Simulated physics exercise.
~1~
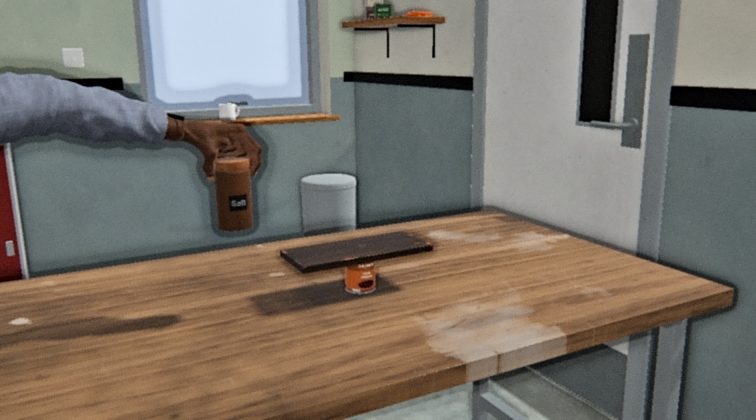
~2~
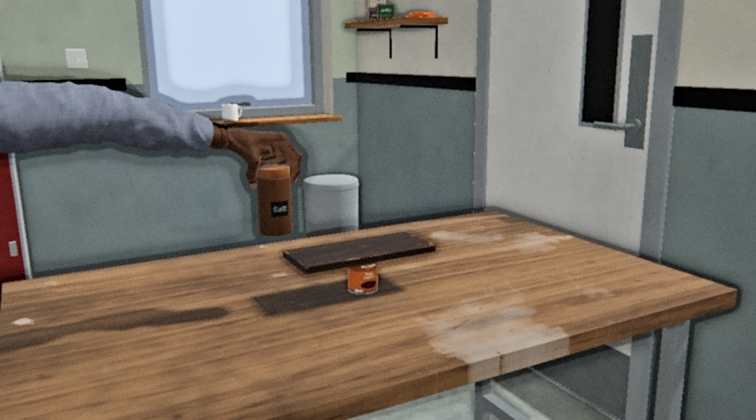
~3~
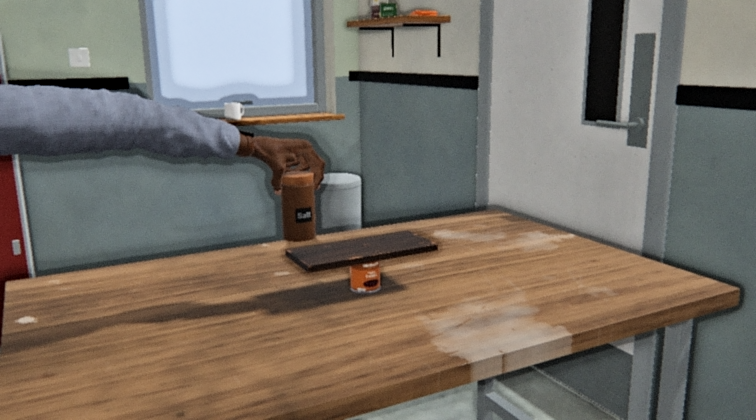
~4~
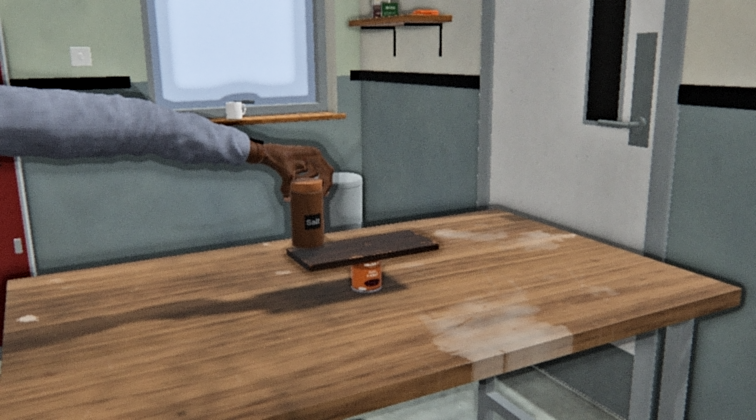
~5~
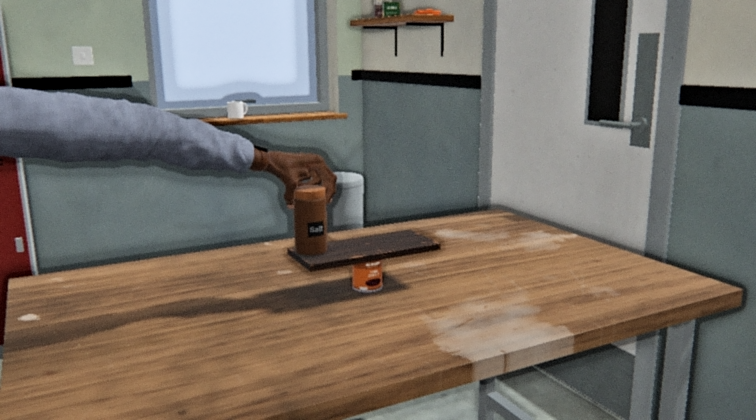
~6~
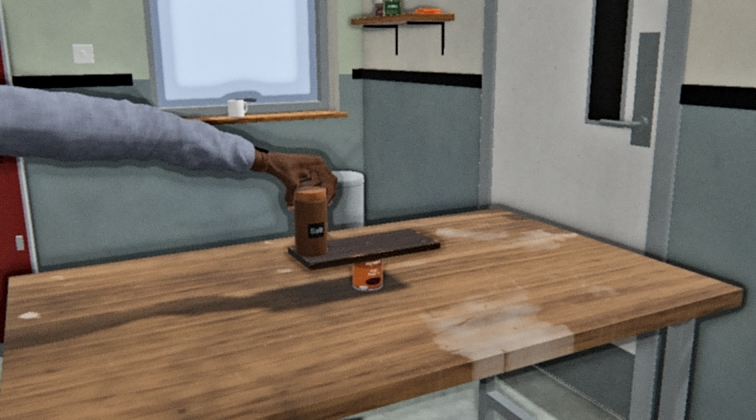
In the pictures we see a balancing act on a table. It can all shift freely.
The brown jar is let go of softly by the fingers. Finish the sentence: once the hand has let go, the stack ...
The stack tumbles.
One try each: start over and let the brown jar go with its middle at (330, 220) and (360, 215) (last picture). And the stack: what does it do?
Try one, the stack collapses; try two, it stays standing.
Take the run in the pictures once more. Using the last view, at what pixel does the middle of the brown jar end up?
It ends up close to (292, 301).
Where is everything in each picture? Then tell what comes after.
In the first frame, coming down; brown jar (233, 194); black board (357, 251).
In the second frame, coming down; brown jar (274, 200); black board (360, 251).
In the third frame, coming down; brown jar (298, 206); black board (362, 250).
In the fourth frame, coming down; brown jar (307, 213); black board (364, 249).
In the fifth frame, in place under the hand; brown jar (310, 220); black board (365, 249).
In the sixth frame, in place under the hand; brown jar (311, 221); black board (365, 248).
Then, 0.30 s after the last picture, brown jar now fallen; black board tipped 42° from how it was.
Then, 0.60 s after the last picture, black board tipped 16° from how it was.
Then, 1.10 s after the last picture, black board slid a little.
Then, 1.90 s after the last picture, brown jar resting near (290, 300).
At rest, fallen, brown jar; the other 2 in place. Seen from the same camera at the end, brown jar near (291, 301). The stack loses its balance.
